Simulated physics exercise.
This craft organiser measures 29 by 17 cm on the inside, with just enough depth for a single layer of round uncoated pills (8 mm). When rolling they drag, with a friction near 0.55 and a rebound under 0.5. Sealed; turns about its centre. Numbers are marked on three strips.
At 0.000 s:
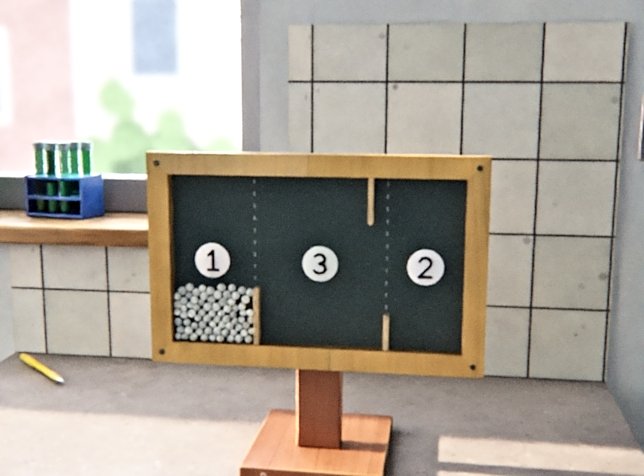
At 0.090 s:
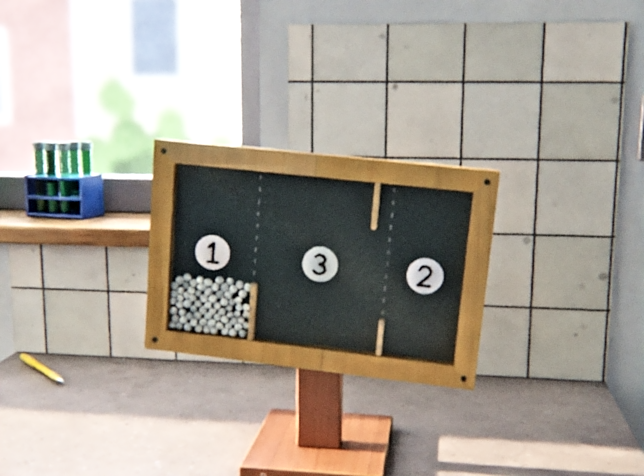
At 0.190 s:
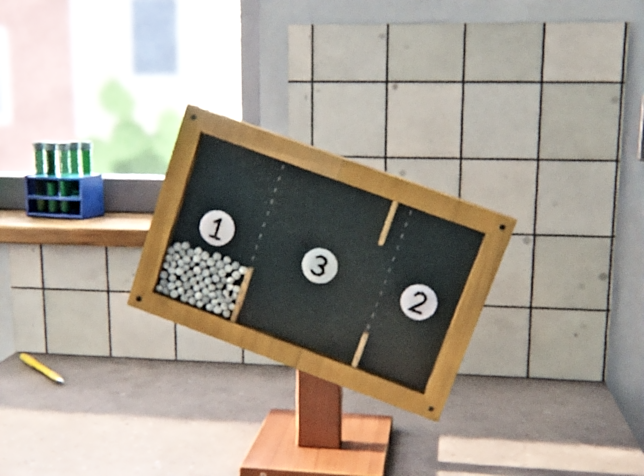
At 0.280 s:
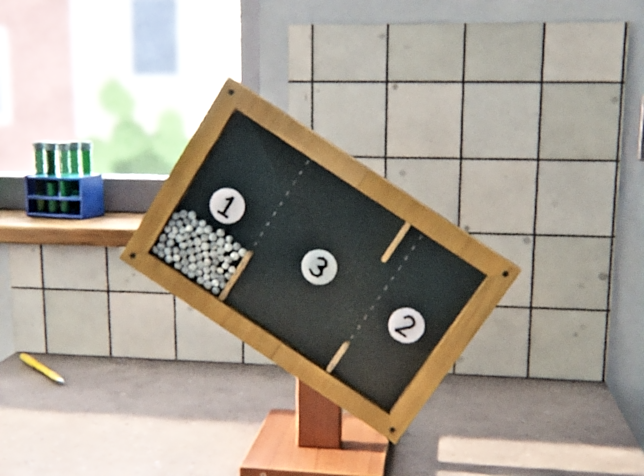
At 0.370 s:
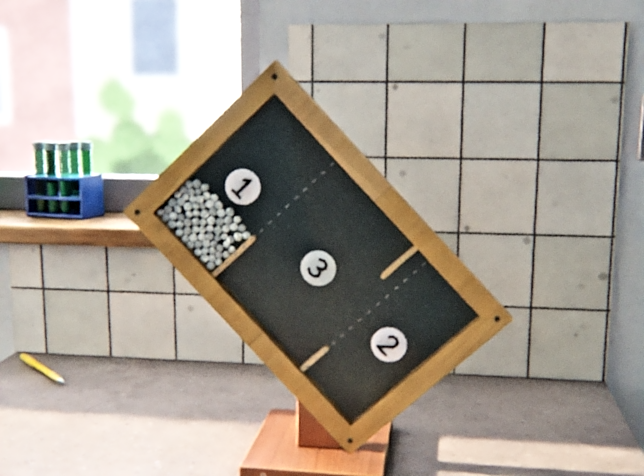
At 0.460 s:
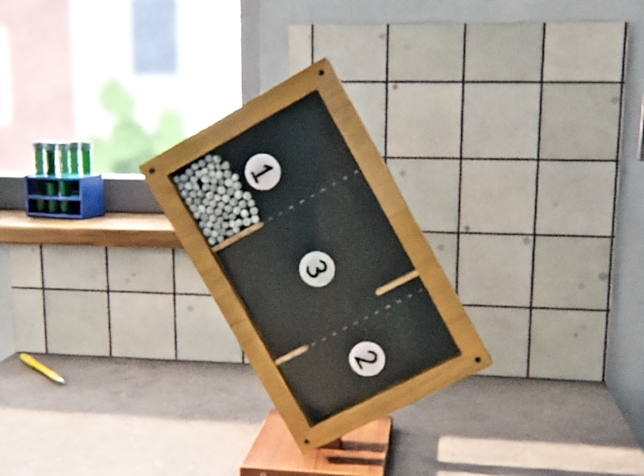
Wood-framed dark tray of small pale balls turning steadily clockwise on its stand, the balls staying bunched in the first section.
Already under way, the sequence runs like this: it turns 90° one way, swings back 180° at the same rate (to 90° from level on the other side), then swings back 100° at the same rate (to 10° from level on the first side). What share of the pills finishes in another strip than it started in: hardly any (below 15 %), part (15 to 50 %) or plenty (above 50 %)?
It's part.
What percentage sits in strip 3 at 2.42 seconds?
Share: Near 30 %.
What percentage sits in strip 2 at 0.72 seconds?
5 percent.
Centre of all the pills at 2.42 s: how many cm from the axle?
Offset approx. 2 cm left, 9 cm below.
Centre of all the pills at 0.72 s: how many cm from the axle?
3 cm left, 7 cm above.
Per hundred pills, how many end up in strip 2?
Share: Approx. 10 %.
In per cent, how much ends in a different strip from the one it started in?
About 40 percent.
After 0.72 s, it stands 90° clockwise; the pills' middle is 3 cm left of and 7 cm above the centre; no. 1, 80 %, no. 2, 5 %, no. 3, 20 %; 20 % have changed strip.
After 2.42 s, it stands 39° anticlockwise; the pills' middle is 2 cm left of and 9 cm below the centre; no. 1, 60 %, no. 2, 10 %, no. 3, 30 %; 40 % have changed strip.
After 2.81 s, it stands 10° clockwise; the pills' middle is 8 cm left of and 5 cm below the centre; no. 1, 60 %, no. 2, 10 %, no. 3, 30 %; 40 % have changed strip.
Settled by 3.9 s, it stands 10° clockwise; no. 1, 60 %, no. 2, 10 %, no. 3, 30 %; 40 % have changed strip.
